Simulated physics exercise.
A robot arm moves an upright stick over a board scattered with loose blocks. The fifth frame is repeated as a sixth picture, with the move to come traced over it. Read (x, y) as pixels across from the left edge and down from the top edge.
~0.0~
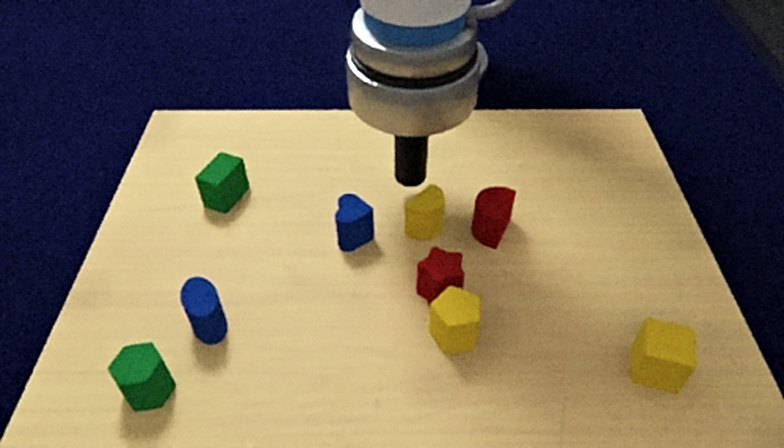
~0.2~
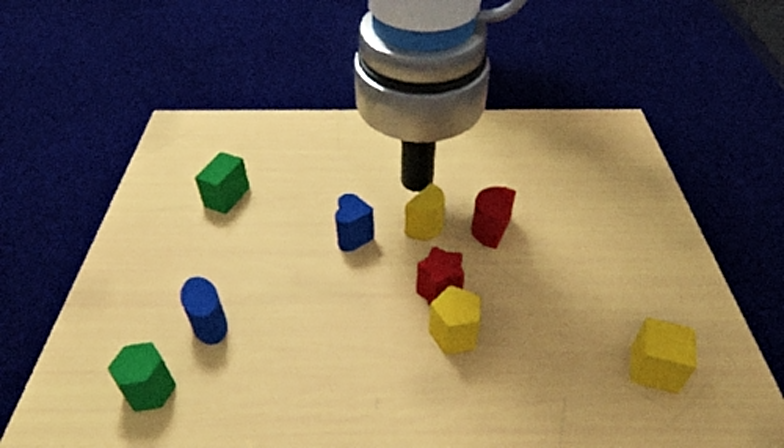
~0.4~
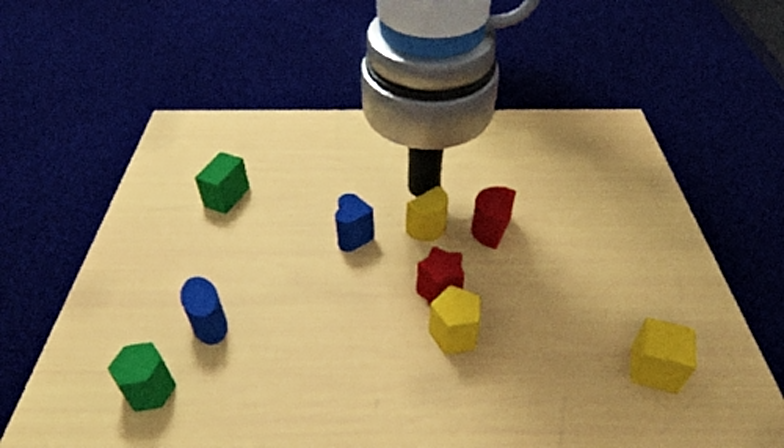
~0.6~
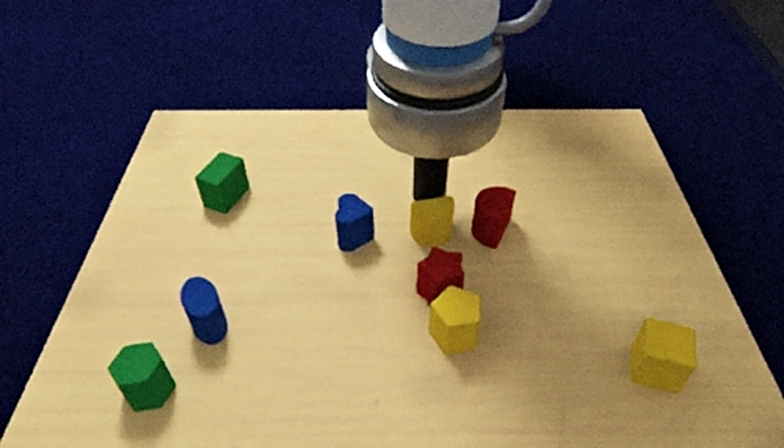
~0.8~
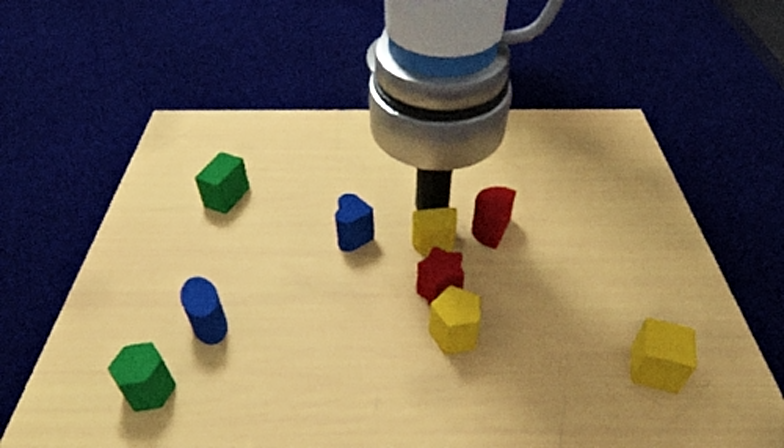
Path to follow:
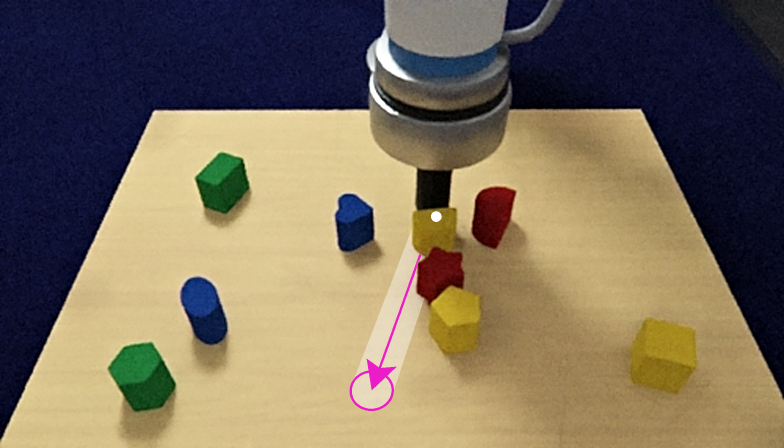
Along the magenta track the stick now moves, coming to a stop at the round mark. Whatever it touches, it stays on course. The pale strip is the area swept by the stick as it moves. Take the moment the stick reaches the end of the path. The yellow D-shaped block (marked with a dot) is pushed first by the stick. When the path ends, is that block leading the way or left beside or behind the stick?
Lost on the way.
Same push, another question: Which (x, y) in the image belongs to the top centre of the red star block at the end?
It is going to be at (447, 367).
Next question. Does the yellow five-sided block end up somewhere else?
Yes, that is how it ends up.
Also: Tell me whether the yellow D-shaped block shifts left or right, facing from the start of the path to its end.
Left-hand side.
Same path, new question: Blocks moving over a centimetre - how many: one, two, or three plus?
Shifted over 1 cm: Three or more.
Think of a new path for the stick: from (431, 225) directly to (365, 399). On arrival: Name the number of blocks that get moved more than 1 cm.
Answer: 3+.
Drawn move, from (431, 225) directly to (372, 390); the dot is on the yellow D-shaped block.
On the path given first. One third of the way, stick (415, 255); yellow D-shaped block (419, 268); red star block (437, 295), turned 40° anticlockwise; yellow five-sided block (471, 325), turned 20° anticlockwise.
Two thirds of the way, stick (394, 311); yellow D-shaped block (408, 328), turned 30° anticlockwise; red star block (444, 347), turned 75° anticlockwise; yellow five-sided block (493, 350), turned 65° anticlockwise.
At the end, stick (371, 375); yellow D-shaped block (405, 379), turned 65° anticlockwise; red star block (447, 367), turned 115° anticlockwise; yellow five-sided block (495, 352), turned 75° anticlockwise; red D-shaped block still.
